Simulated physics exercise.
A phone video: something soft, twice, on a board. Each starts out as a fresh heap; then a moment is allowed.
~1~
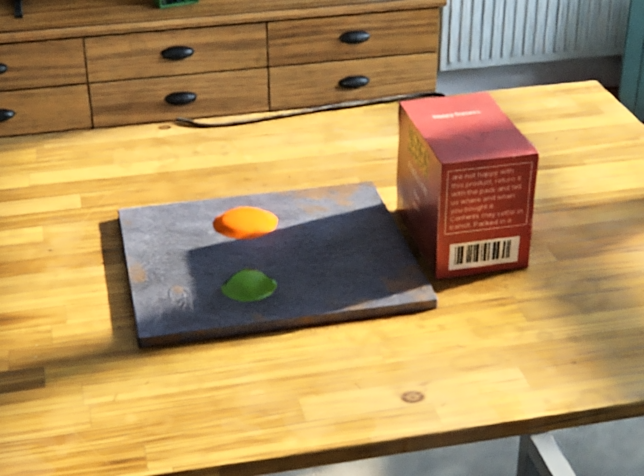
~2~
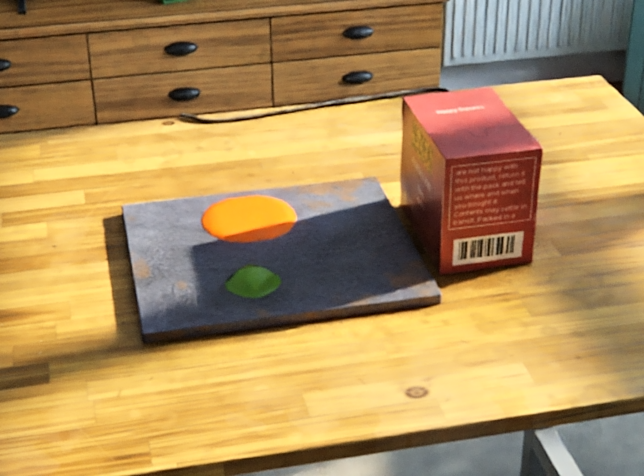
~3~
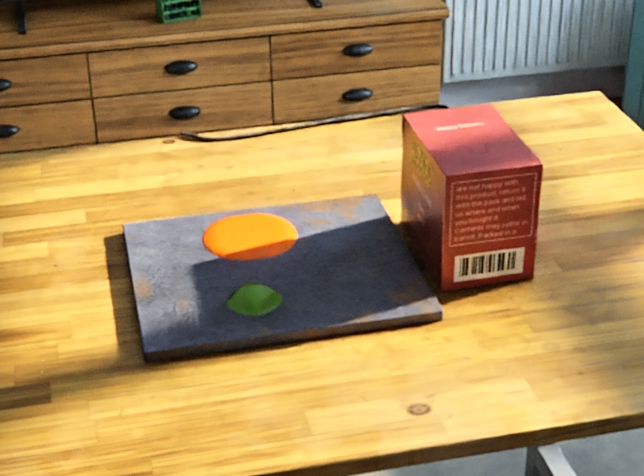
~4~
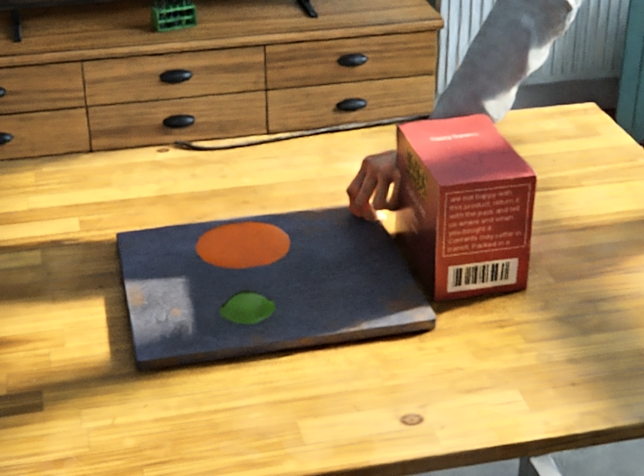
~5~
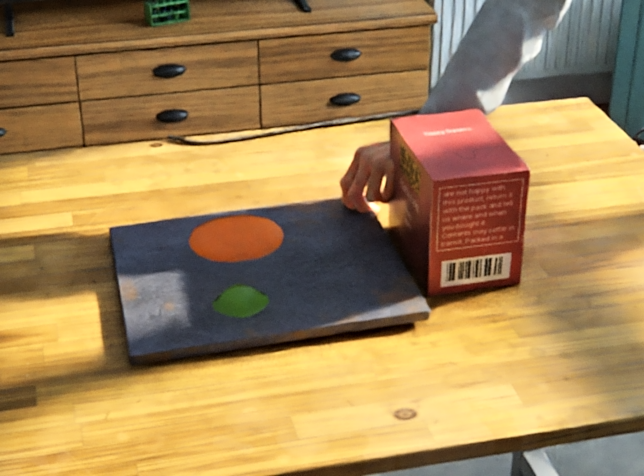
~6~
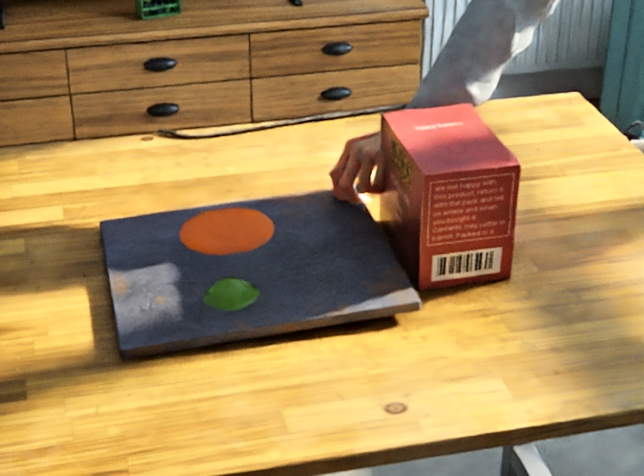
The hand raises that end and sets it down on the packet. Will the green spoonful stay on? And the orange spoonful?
Put simply, the green spoonful is held back, and the orange spoonful makes it off.
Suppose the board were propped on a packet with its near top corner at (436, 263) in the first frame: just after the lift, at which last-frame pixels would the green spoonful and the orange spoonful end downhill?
(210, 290) and (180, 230).
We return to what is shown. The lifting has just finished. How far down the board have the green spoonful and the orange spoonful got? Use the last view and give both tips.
In the last picture, the first is near (185, 265) and the second near (112, 240).
A moment on, slope about 30°; the green spoonful has not moved; the orange spoonful has crept down a long way.
Further on, the green spoonful has not moved; the orange spoonful is dripping off the low end.
When it is over, slope about 30°; the green spoonful has not moved; the orange spoonful is dripping off the low end.
